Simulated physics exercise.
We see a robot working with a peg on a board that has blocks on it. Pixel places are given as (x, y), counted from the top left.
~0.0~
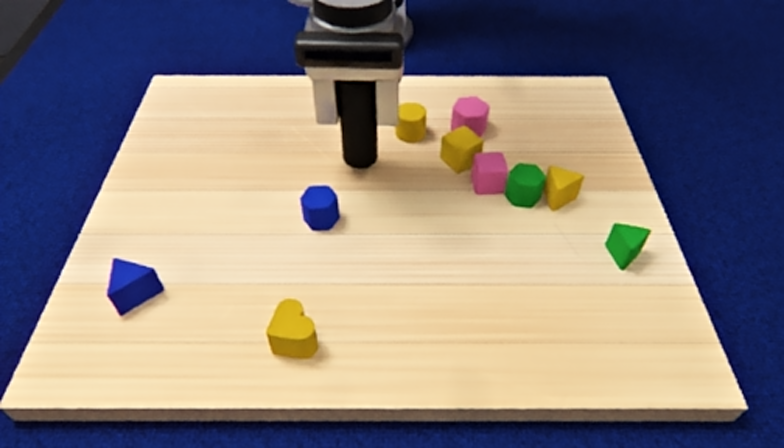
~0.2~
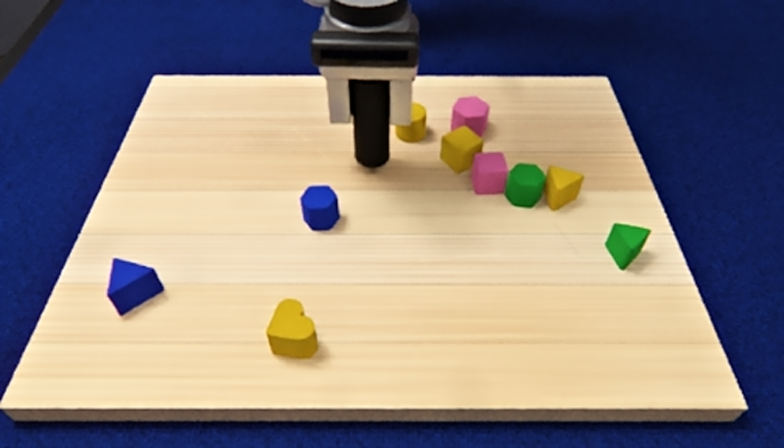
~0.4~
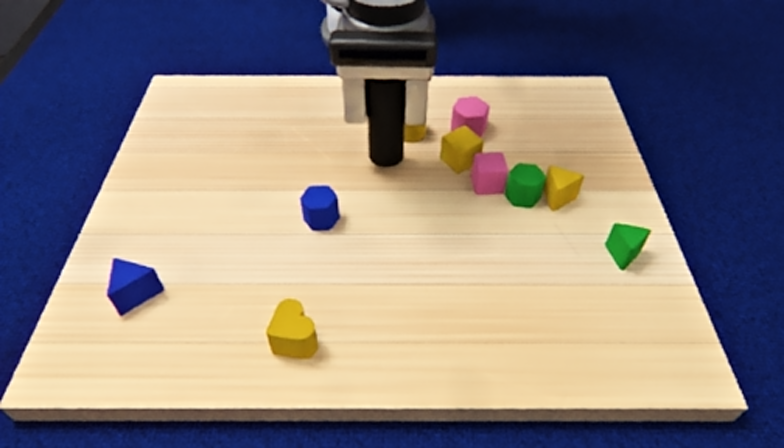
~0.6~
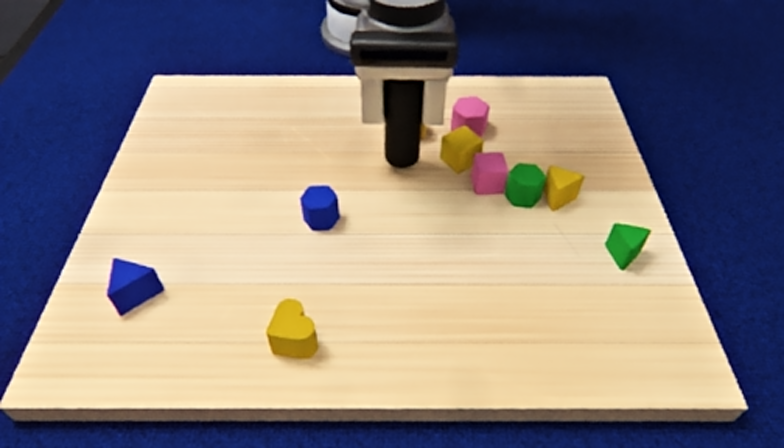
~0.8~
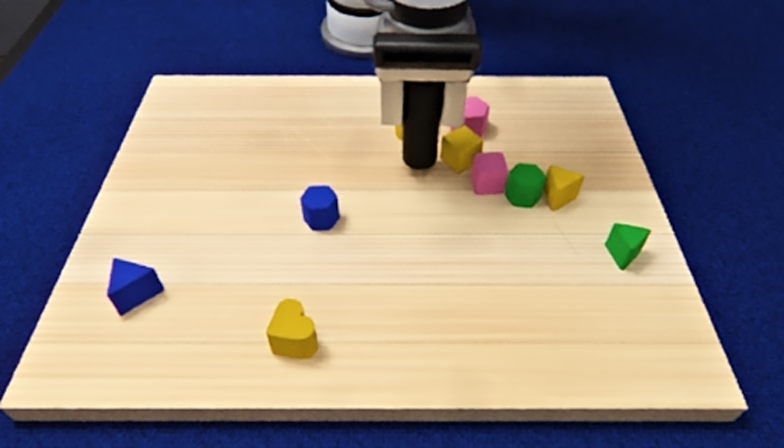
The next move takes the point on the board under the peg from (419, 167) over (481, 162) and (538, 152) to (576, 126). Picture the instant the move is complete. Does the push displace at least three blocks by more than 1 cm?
No, it doesn't check out.
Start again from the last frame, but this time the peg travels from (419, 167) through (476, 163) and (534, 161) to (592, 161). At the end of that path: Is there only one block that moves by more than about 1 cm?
Answer: Yes.
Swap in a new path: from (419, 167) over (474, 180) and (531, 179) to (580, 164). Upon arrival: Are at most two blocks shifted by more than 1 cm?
I believe not.
What follows on the original path. One third of the way, peg at (483, 152); yellow square block at (513, 129).
Two thirds of the way, peg at (541, 143); yellow square block at (561, 114), turned 20° anticlockwise.
At the end, peg at (579, 117); yellow square block at (595, 89), turned 25° anticlockwise; pink square block still.
